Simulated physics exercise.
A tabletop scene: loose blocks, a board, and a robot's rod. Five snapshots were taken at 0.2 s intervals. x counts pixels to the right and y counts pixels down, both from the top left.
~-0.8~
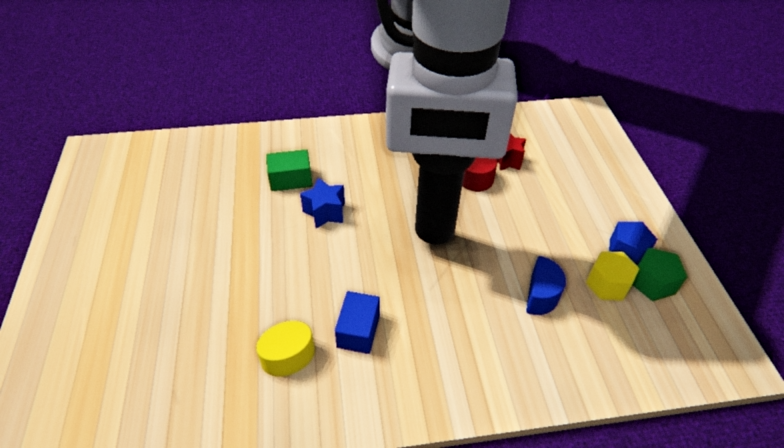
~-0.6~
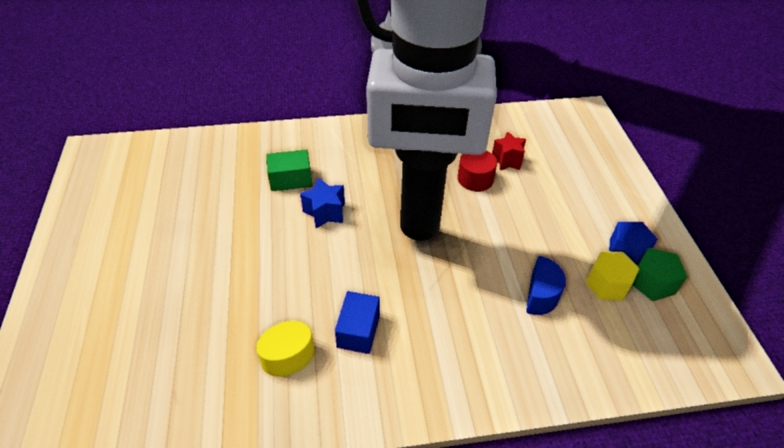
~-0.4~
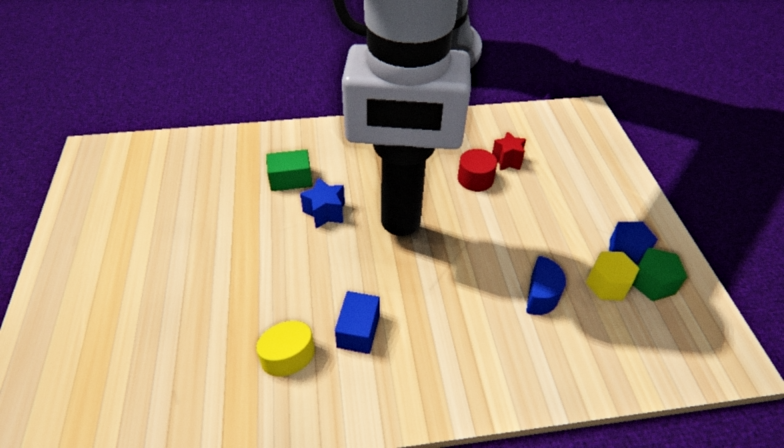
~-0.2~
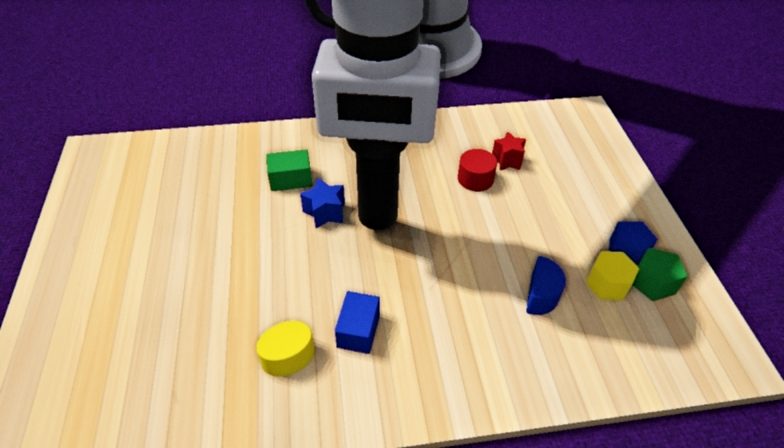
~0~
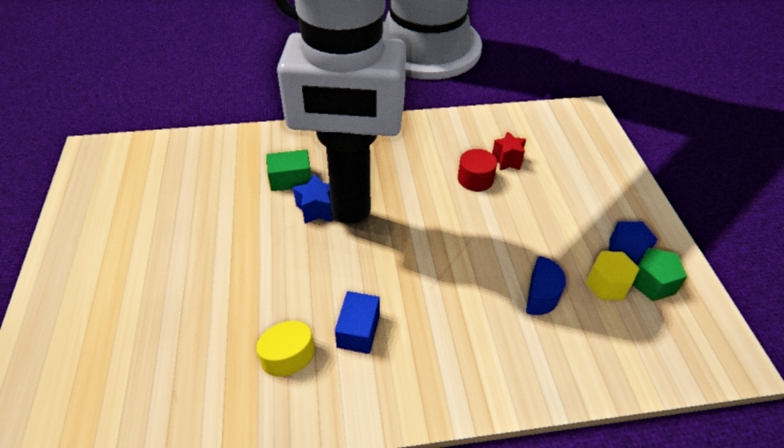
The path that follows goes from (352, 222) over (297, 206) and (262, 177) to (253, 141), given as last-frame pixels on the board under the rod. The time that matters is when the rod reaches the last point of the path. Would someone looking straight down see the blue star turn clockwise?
Short answer: No.
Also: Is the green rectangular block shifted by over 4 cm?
Short answer: Yes.
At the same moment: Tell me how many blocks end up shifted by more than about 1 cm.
Blocks moved: Two.
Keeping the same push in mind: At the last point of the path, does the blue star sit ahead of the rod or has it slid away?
The blue star is left behind or beside.
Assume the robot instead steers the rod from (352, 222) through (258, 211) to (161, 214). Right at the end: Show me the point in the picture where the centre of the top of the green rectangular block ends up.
When the path ends, it will be at (279, 150).
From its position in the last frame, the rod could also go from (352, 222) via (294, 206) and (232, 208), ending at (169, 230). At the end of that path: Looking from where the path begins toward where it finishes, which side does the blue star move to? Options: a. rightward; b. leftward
Letter a.
On the path given first. One third of the way, rod at (295, 194); green rectangular block at (277, 148); blue star at (269, 172), turned 30° clockwise.
Two thirds of the way, rod at (259, 163); green rectangular block at (273, 136), turned 35° clockwise; blue star at (229, 149).
At the end, rod at (250, 129); green rectangular block at (280, 116), turned 80° clockwise; blue star at (216, 137), turned 40° anticlockwise.
